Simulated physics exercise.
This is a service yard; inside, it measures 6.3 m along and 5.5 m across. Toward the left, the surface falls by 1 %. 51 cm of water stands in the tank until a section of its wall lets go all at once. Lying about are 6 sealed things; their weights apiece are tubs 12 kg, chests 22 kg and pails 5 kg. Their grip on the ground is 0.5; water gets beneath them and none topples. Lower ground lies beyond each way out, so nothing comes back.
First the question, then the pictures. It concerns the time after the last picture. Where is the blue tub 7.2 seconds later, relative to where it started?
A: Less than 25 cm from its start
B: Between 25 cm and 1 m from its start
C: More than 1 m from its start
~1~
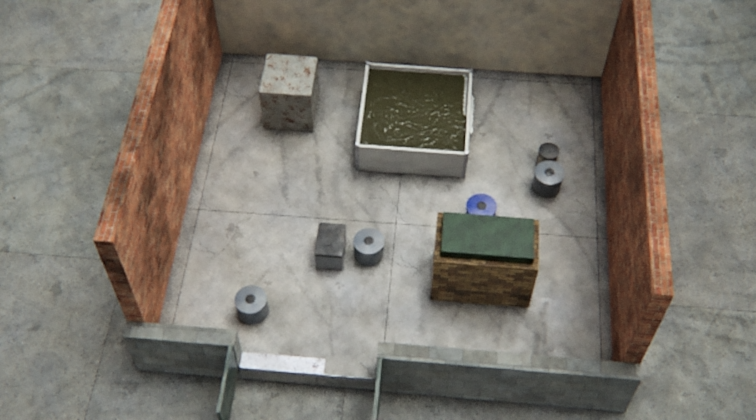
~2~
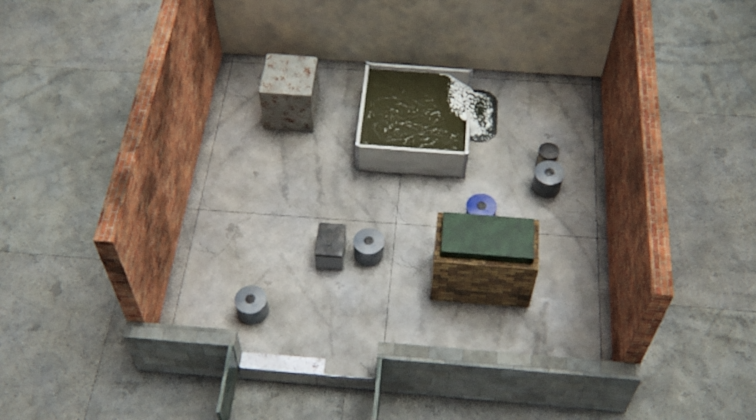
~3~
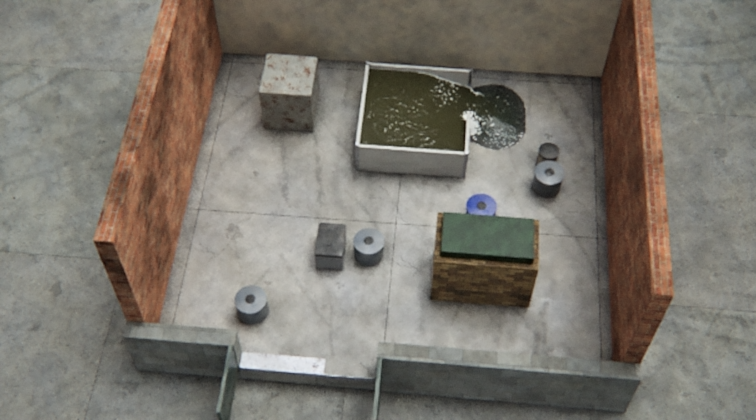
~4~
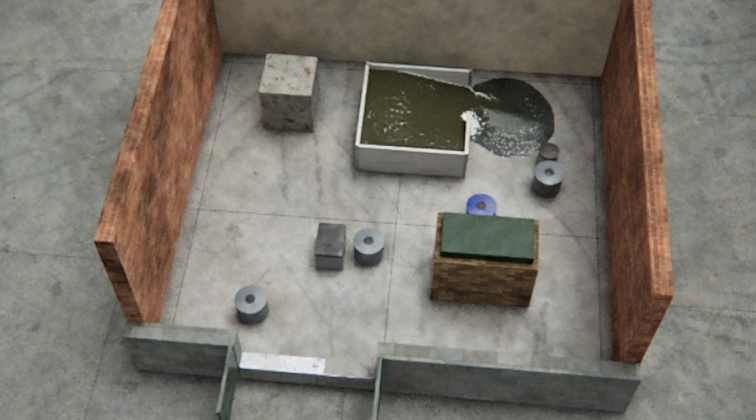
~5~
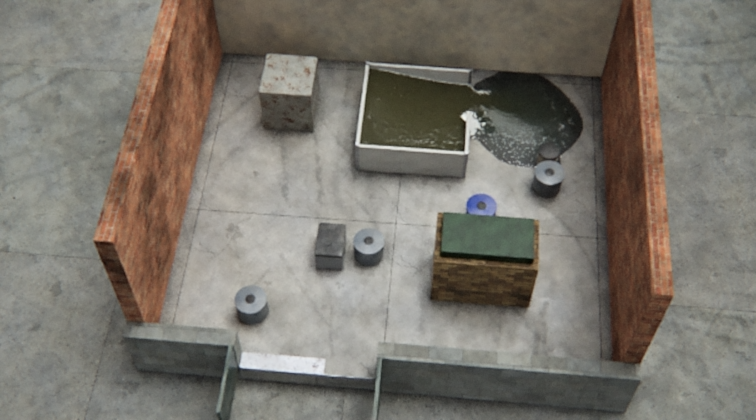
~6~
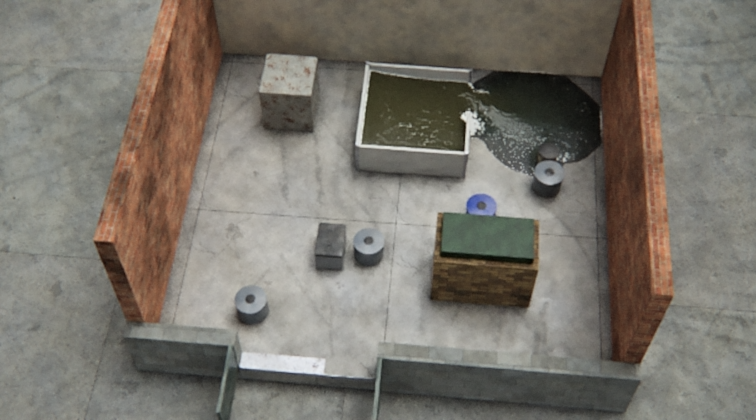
Between 25 cm and 1 m from its start (B).
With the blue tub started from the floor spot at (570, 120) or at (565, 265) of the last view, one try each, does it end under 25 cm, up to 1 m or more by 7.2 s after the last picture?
Taken in turn, it is carried a long way and then is carried a long way.
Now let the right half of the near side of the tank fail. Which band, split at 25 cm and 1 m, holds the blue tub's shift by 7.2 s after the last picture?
Had it gone that way, the blue tub would be borne far.
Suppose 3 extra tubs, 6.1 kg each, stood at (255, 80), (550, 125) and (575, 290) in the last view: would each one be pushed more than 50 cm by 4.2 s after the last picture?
First within, then beyond, then beyond.
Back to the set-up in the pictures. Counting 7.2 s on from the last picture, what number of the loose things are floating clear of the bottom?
The count is 0.
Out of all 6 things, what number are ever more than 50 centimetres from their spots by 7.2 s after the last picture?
3.
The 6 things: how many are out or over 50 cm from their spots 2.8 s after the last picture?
The number by then is 2.
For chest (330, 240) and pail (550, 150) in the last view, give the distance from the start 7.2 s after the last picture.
Respectively: 0 cm / 400 cm.
Then, 0.9 s after the last picture the blue tub is near (482, 206), 0.0 m from its start, aground; 0 of 6 are out; 0 afloat.
Then, 2.8 s after the last picture the blue tub is near (482, 206), 0.0 m from its start, aground; 0 of 6 are out; 0 afloat.
Then, 4.8 s after the last picture the blue tub is near (454, 206), 0.4 m from its start, aground; 0 of 6 are out; 1 afloat.
Then, 7.2 s after the last picture the blue tub is near (442, 196), 0.6 m from its start, aground; 0 of 6 are out; 0 afloat.
